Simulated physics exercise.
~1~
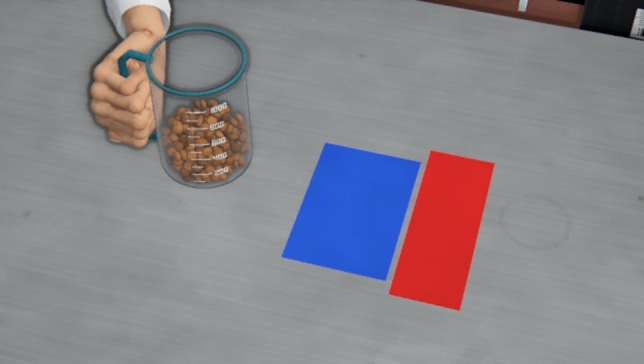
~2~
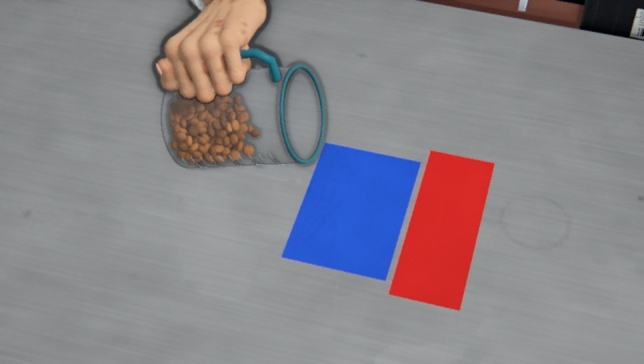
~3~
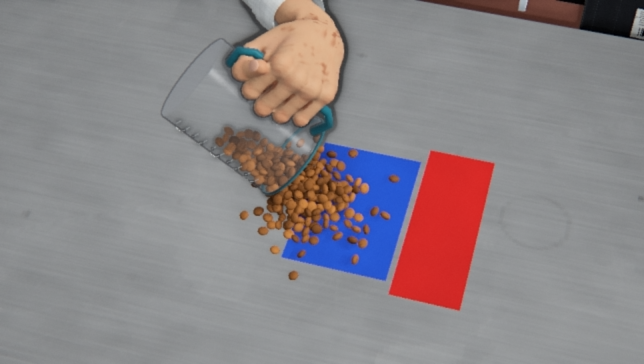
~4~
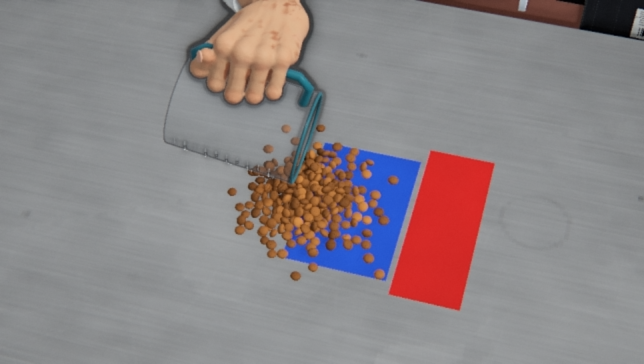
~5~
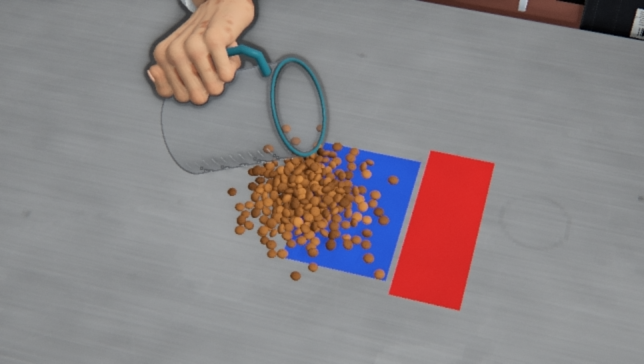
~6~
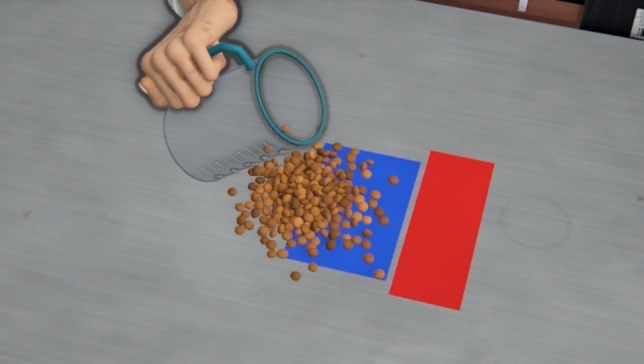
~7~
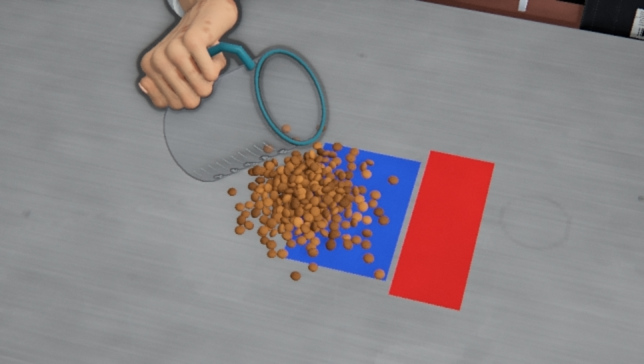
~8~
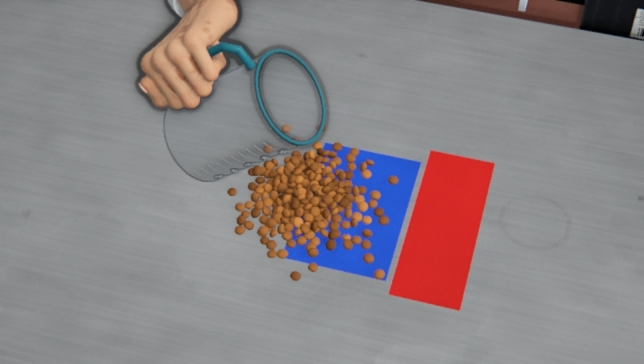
The footage shows a hand tipping a clear jug of brown kibble over a grey table, spilling the pieces into a heap partly on a blue mat and partly on bare table. The hand then tilts the emptied jug partway back and holds still, leaving the neighbouring red mat clear.
